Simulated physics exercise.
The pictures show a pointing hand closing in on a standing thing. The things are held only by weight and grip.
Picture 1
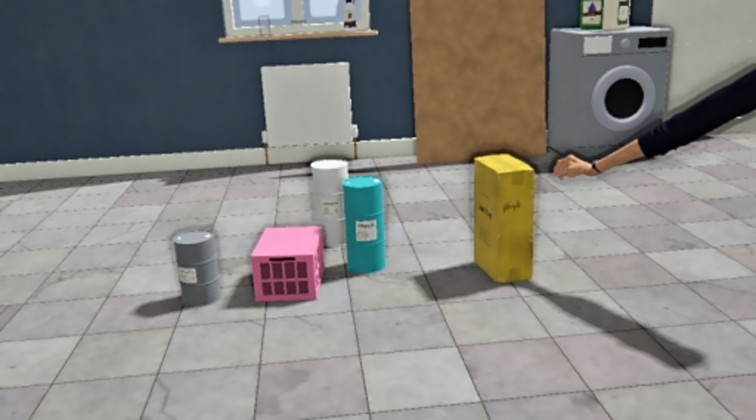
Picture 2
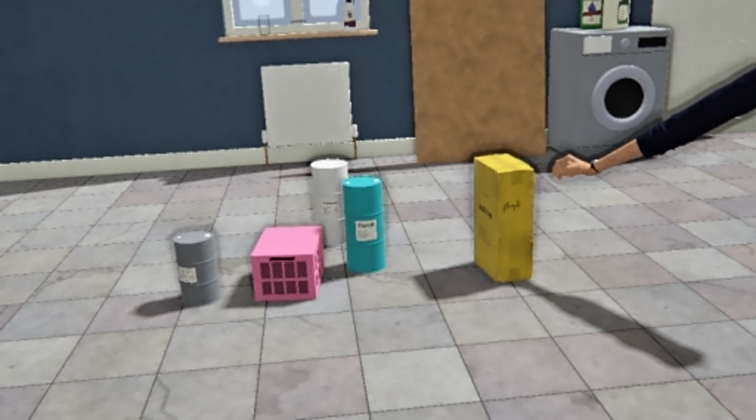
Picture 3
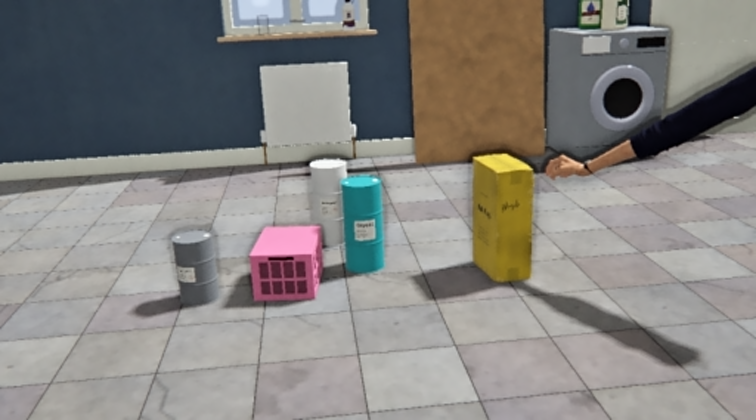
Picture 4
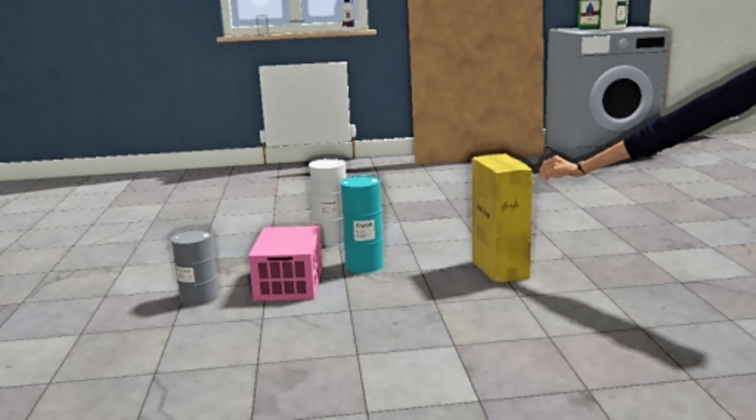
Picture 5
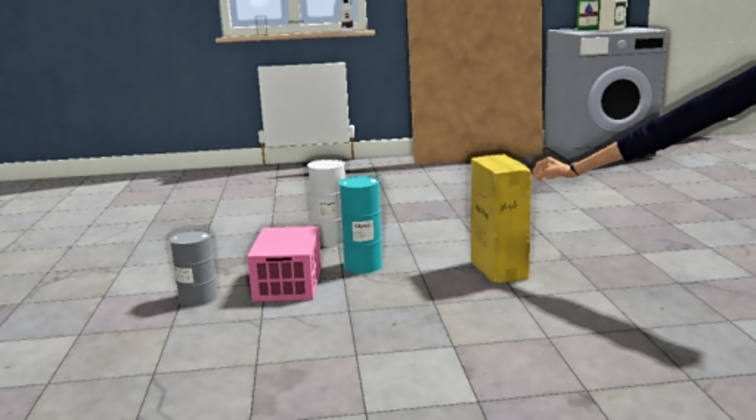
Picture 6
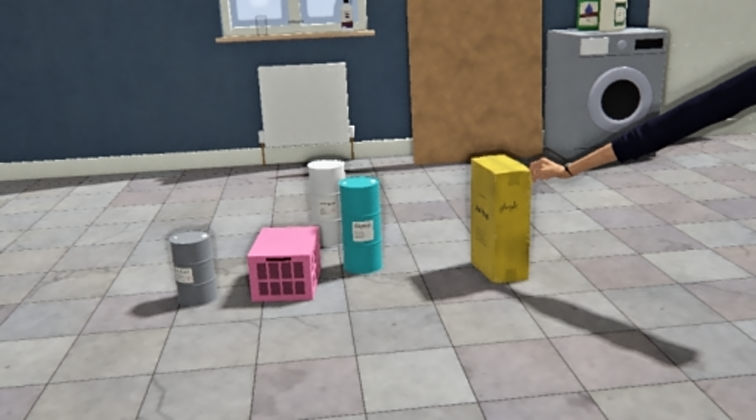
A pointing hand moves slightly left to the yellow box, which stays standing upright.
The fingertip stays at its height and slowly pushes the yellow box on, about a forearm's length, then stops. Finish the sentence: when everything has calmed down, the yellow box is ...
When everything has calmed down, the yellow box is knocked over.
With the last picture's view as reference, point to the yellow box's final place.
Near pixel (421, 264).
Then, 0.60 s past the last view, yellow box rocked 11° from its first pose near (489, 217).
Then, 1.20 s past the last view, yellow box rocked 36° from its first pose near (464, 222).
Then, 1.40 s past the last view, yellow box rocked 71° from its first pose near (437, 245).
Then, 1.50 s past the last view, yellow box on its side near (425, 262).
Finally, down or leaning hard on the floor, yellow box. Final places as the last picture's camera would see them, yellow box near (421, 264).
